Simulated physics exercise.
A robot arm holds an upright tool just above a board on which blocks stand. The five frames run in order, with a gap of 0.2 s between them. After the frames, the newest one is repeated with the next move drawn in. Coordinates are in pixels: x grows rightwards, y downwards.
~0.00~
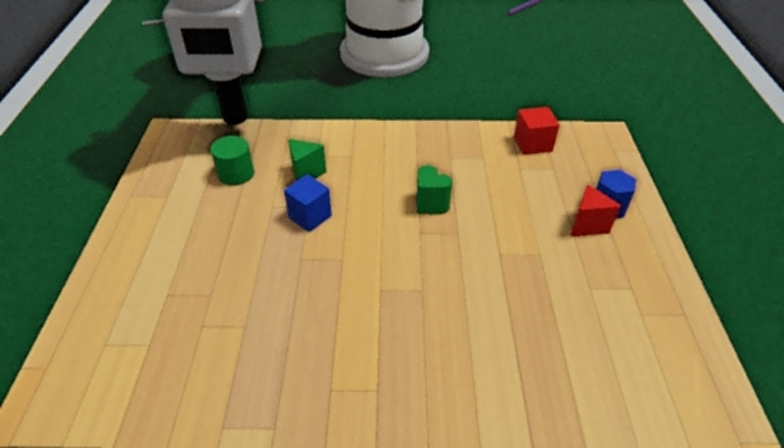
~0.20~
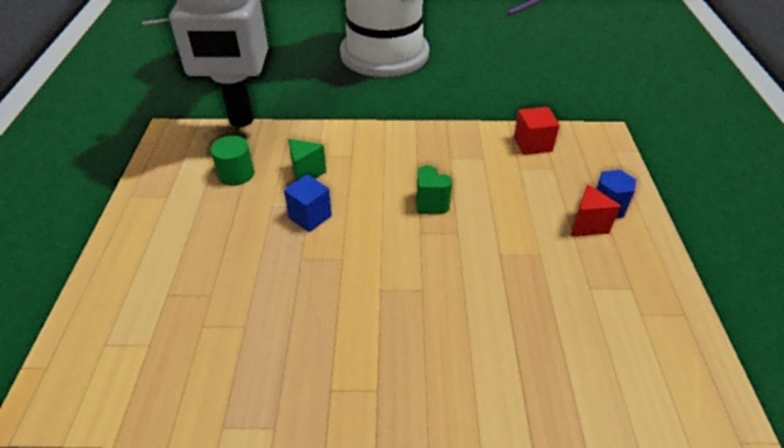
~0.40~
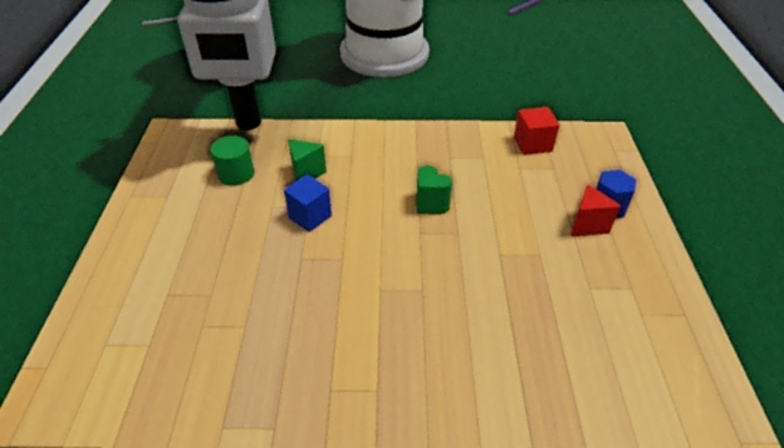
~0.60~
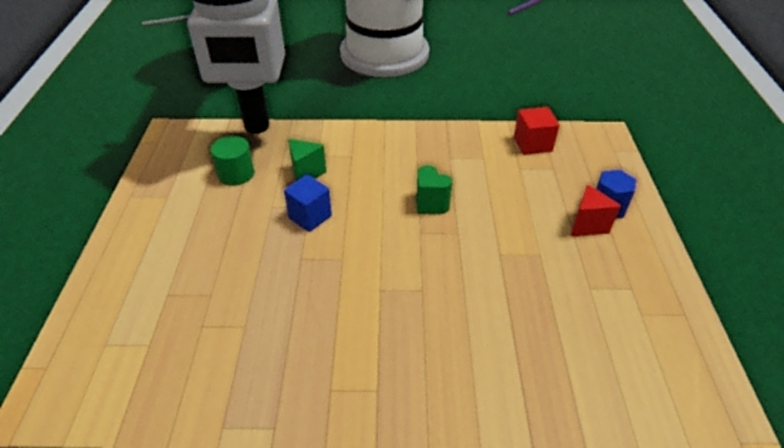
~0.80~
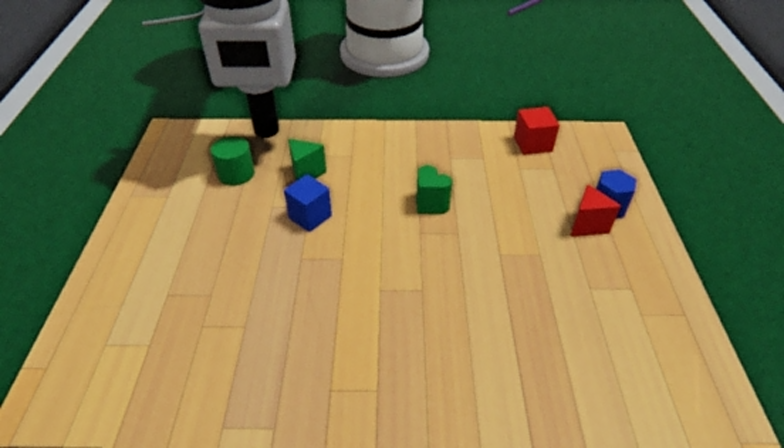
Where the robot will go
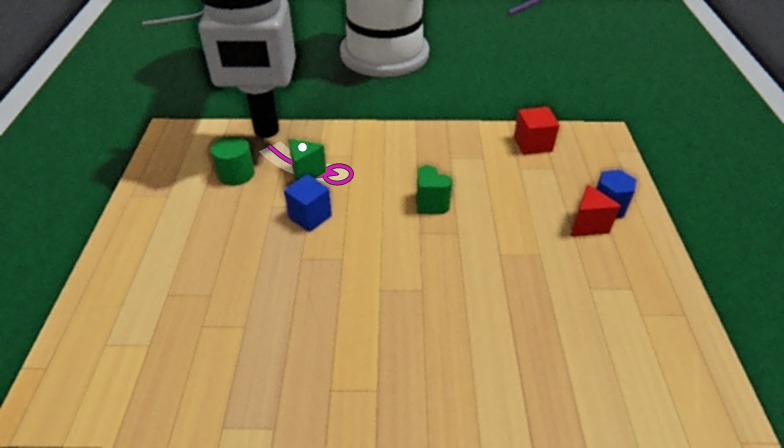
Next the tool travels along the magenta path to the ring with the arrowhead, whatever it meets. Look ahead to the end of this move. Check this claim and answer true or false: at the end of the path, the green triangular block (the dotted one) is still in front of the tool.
It is false.
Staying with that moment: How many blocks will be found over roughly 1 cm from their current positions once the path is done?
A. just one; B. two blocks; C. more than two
The answer is A.
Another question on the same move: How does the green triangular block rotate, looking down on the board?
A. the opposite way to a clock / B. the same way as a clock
Letter B.
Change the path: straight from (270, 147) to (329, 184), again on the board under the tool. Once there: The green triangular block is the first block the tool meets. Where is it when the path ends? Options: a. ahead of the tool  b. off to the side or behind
The answer is a.
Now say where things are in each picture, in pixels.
In the first frame, tip of the tool (236, 119), middles of tops, green cylinder (229, 146), green triangular block (302, 147).
In the second frame, tool (242, 122), nothing pushed.
In the third frame, tool (249, 125), nothing pushed.
In the fourth frame, tool (257, 128), nothing pushed.
In the fifth frame, tool (267, 132), green cylinder (229, 146), green triangular block (302, 147).
The line goes from (270, 147) via (287, 160) and (310, 169), ending at (338, 174); the dot is on the green triangular block.
On the path given first. One third of the way, tool (285, 145); nothing pushed yet.
Two thirds of the way, tool (309, 155); green triangular block (323, 161), turned 20° clockwise.
At the end, tool (337, 159); green cylinder unmoved; green triangular block (335, 167), turned 65° clockwise.
